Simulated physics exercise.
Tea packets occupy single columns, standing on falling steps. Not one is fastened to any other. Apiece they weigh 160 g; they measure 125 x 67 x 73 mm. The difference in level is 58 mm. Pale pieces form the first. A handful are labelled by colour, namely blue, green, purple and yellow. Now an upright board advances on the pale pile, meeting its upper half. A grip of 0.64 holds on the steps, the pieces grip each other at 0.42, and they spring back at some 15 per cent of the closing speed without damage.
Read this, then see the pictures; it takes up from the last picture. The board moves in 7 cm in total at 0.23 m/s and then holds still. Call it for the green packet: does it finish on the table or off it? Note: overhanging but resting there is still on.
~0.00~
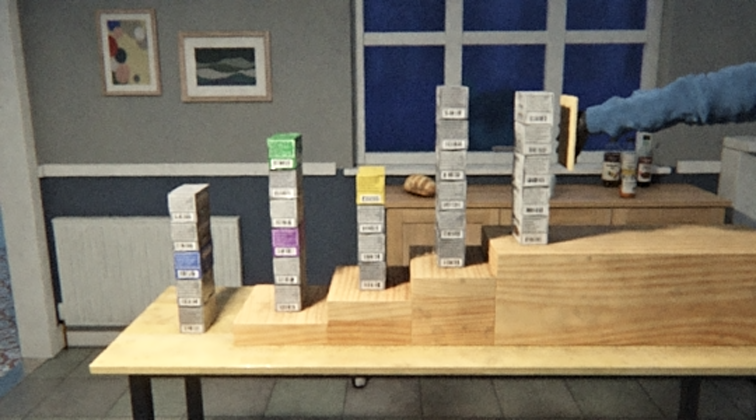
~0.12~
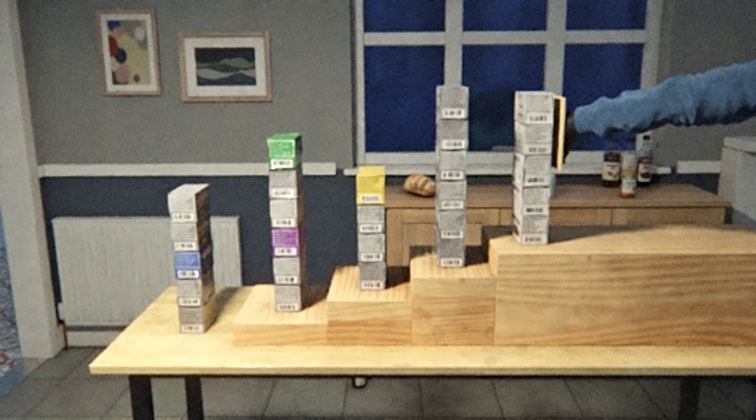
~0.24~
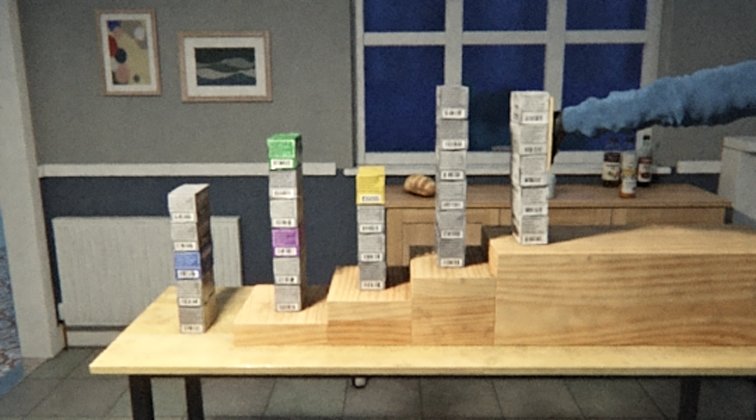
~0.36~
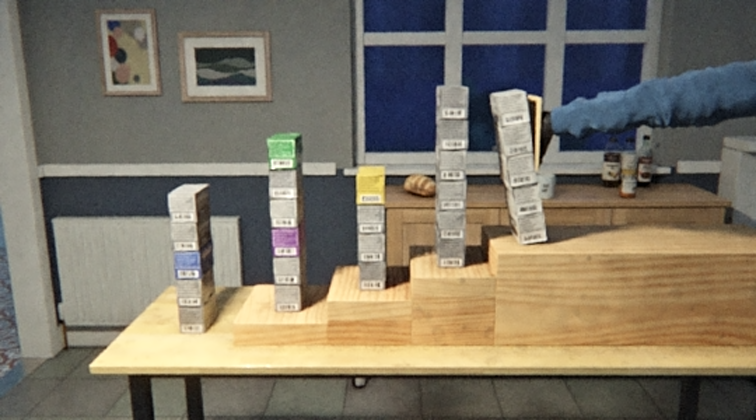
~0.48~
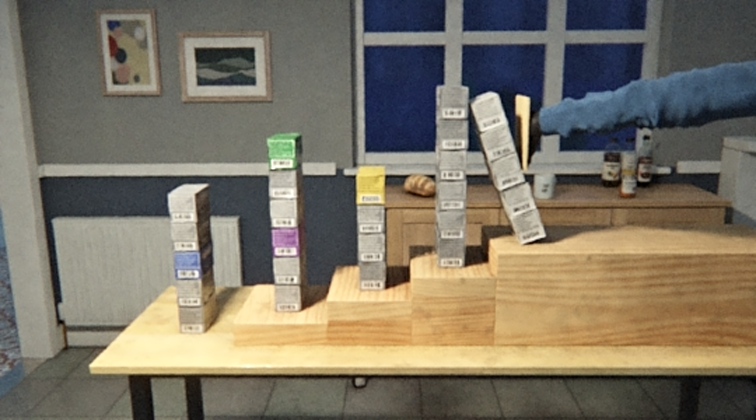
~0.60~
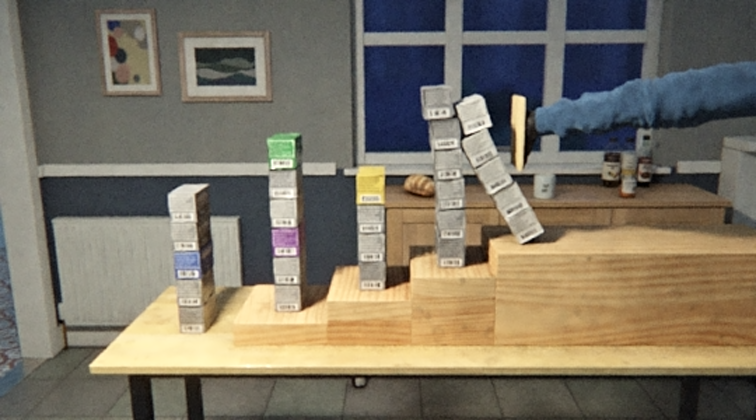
It finishes off the table.
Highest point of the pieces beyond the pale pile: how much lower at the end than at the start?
36 cm.
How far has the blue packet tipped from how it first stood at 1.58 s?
Something like 50°, more or less.
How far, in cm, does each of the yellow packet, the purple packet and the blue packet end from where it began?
Start to finish, close to yellow 34, purple 24, blue 100 centimetres.
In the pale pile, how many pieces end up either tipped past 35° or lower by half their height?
That happens to 5 of them.
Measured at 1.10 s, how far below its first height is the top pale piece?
18 cm lower.
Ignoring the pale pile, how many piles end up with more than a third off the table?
2.
After 1.10 s, 5 of the pale pile down; none of the 21 other packets off the table, 14 disturbed; green packet 10° from how it stood; yellow packet 19° from how it stood.
After 1.58 s, 5 of the pale pile down; none of the 21 other packets off the table, 19 disturbed; green packet on its side; purple packet 73° from how it stood, 14 cm lower.
In the end (2.2 s), 5 of the pale pile down; 6 of the 21 other packets off the table; green packet on its side; blue packet on its side; yellow packet 69° from how it stood, 17 cm lower.
